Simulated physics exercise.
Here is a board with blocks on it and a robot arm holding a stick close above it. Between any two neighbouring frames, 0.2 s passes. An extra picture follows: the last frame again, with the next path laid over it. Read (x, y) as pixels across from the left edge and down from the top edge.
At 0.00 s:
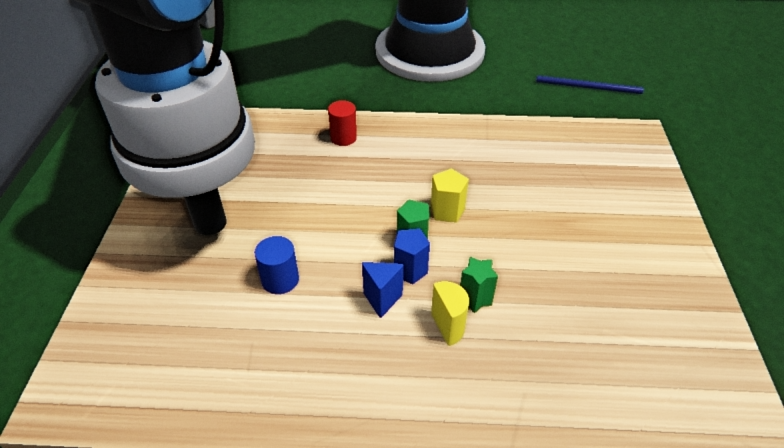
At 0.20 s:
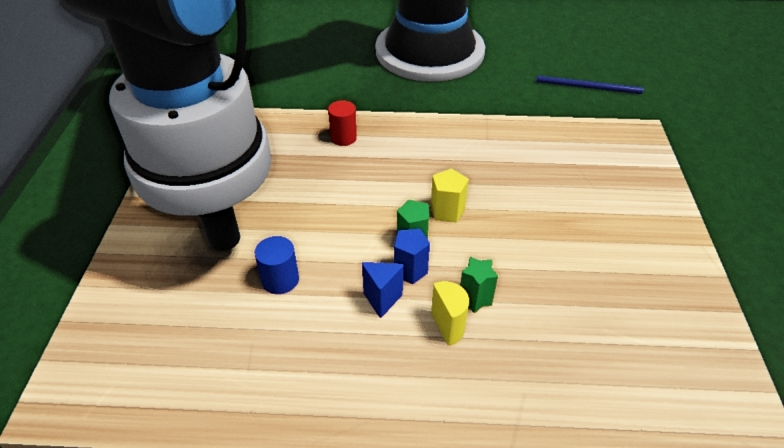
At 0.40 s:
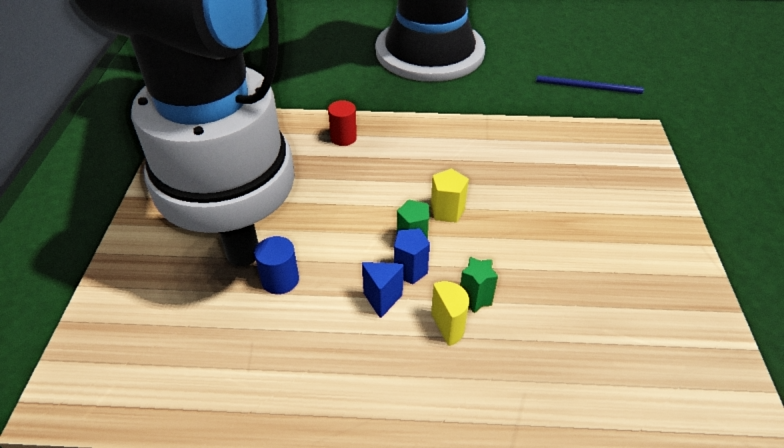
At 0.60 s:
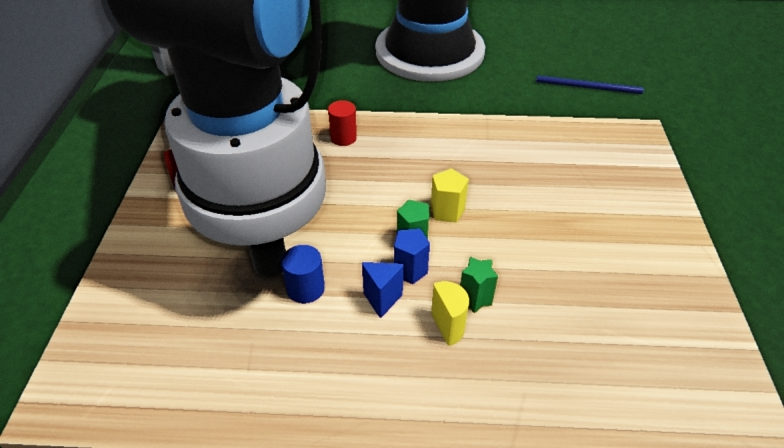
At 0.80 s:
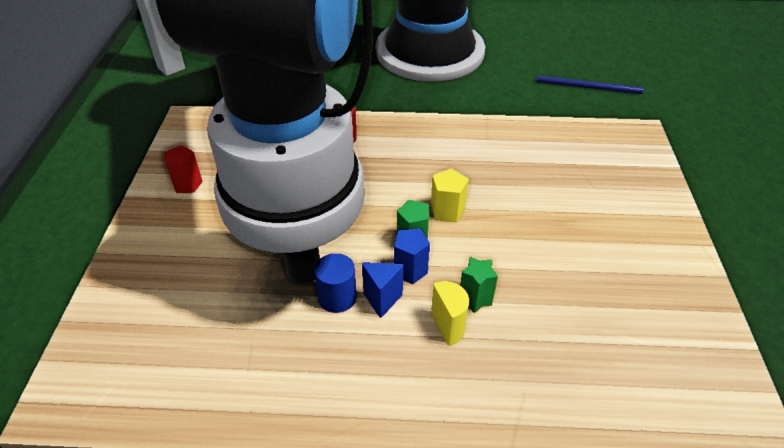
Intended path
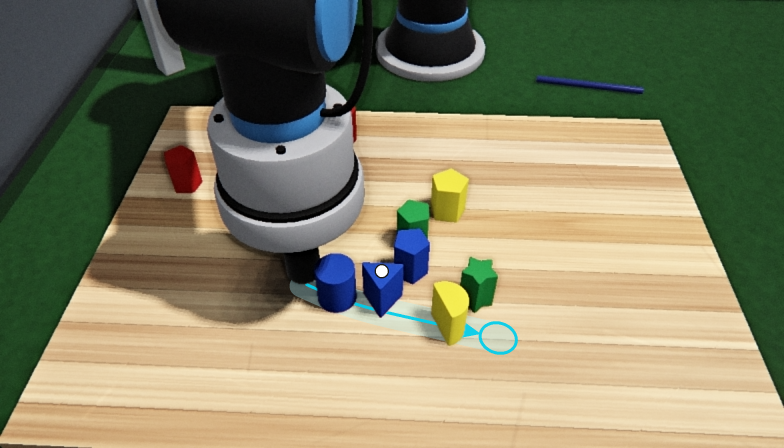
A robot arm moves right and pushes the blue cylinder toward the blue triangular block.
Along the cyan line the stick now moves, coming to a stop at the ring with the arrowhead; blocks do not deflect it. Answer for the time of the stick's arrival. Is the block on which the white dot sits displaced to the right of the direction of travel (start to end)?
No, I don't think so.
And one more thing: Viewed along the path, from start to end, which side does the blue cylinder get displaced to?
The blue cylinder is shifted sideways to the right, facing along the path from start to end.
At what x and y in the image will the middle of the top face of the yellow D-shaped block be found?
The top centre is at (532, 299).
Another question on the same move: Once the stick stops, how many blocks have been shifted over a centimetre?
This push will displace three or more blocks.
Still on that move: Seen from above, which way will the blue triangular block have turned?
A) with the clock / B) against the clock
B.
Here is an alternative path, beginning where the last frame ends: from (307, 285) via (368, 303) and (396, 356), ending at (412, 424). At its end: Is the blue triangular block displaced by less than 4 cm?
That would be a yes.
The drawn path runs from (307, 285) by way of (397, 315) to (498, 338); the dot is on the blue triangular block.
The first path, step by step. One third of the way, stick (365, 294); blue cylinder (400, 290); blue triangular block (426, 273).
Two thirds of the way, stick (432, 309); blue cylinder (468, 312); blue triangular block (440, 269), turned 40° anticlockwise; yellow D-shaped block (497, 302).
At the end, stick (501, 325); blue cylinder (523, 342); blue triangular block (441, 269), turned 45° anticlockwise; yellow D-shaped block (532, 299); green star block not moved.
